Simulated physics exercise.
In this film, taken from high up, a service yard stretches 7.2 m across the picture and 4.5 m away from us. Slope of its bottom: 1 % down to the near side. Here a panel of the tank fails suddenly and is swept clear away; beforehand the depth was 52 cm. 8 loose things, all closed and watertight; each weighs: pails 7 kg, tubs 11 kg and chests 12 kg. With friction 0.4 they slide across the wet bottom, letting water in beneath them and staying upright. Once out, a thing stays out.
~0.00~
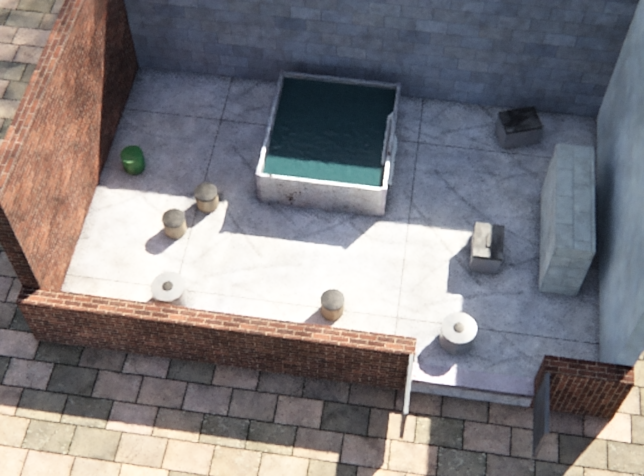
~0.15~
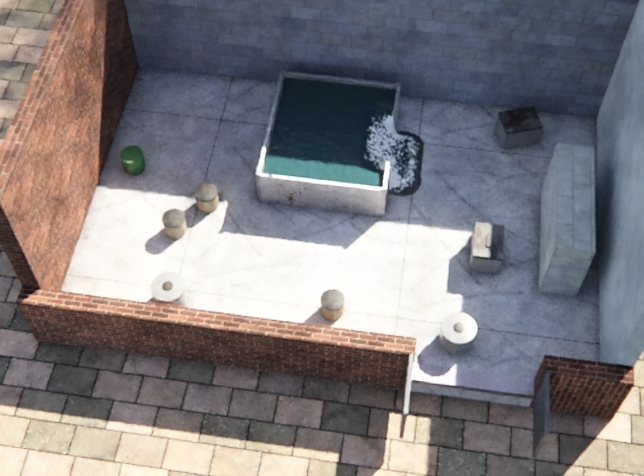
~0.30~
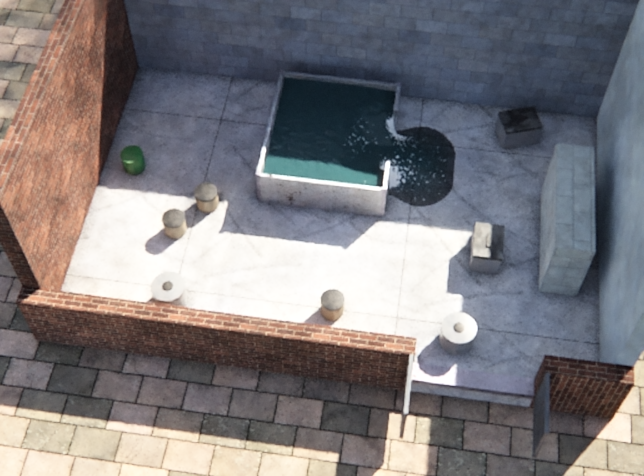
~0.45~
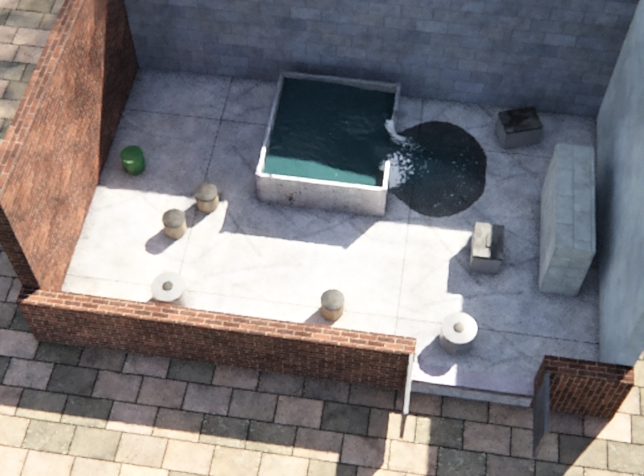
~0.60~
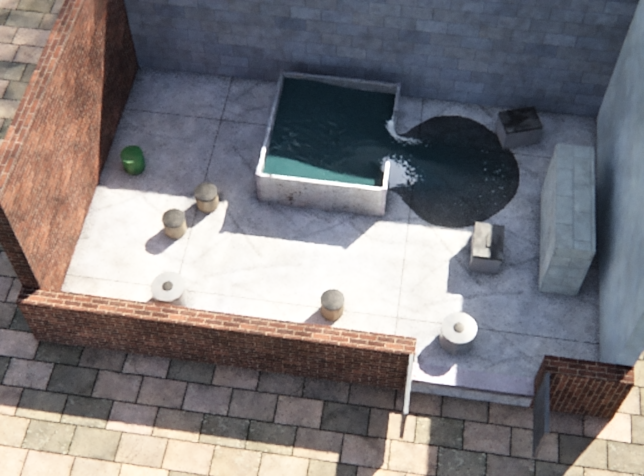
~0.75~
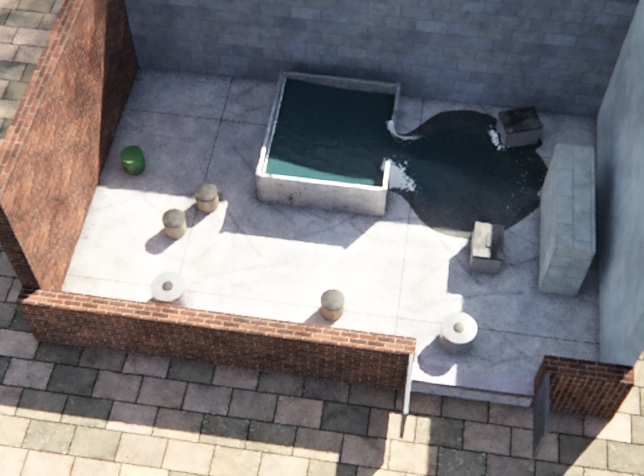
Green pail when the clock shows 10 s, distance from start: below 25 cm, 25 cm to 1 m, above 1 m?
Below 25 cm.
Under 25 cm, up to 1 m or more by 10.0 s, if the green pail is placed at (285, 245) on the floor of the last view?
It hardly budges.
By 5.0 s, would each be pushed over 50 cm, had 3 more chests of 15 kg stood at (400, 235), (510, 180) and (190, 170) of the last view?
Taking them in the order given: Falls short, exceeds it and falls short.
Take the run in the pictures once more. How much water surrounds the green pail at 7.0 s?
Depth: About 0 cm.
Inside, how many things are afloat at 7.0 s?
At that moment it comes to 1.
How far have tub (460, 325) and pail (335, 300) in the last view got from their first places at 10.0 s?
In turn: Gone out, 0 cm.
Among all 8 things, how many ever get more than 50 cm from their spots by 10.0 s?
That comes to 3.
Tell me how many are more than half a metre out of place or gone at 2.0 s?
I count 1 of them.
After 2.0 s the green pail is near (132, 154), 0.0 m from its start, aground; 0 of 8 are out; 1 afloat.
After 4.5 s the green pail is near (132, 154), 0.0 m from its start, aground; 1 of 8 are out; 1 afloat.
After 7.0 s the green pail is near (132, 154), 0.0 m from its start, aground; 1 of 8 are out; 1 afloat.
After 10.0 s the green pail is near (132, 154), 0.0 m from its start, aground; 3 of 8 are out; 0 afloat.
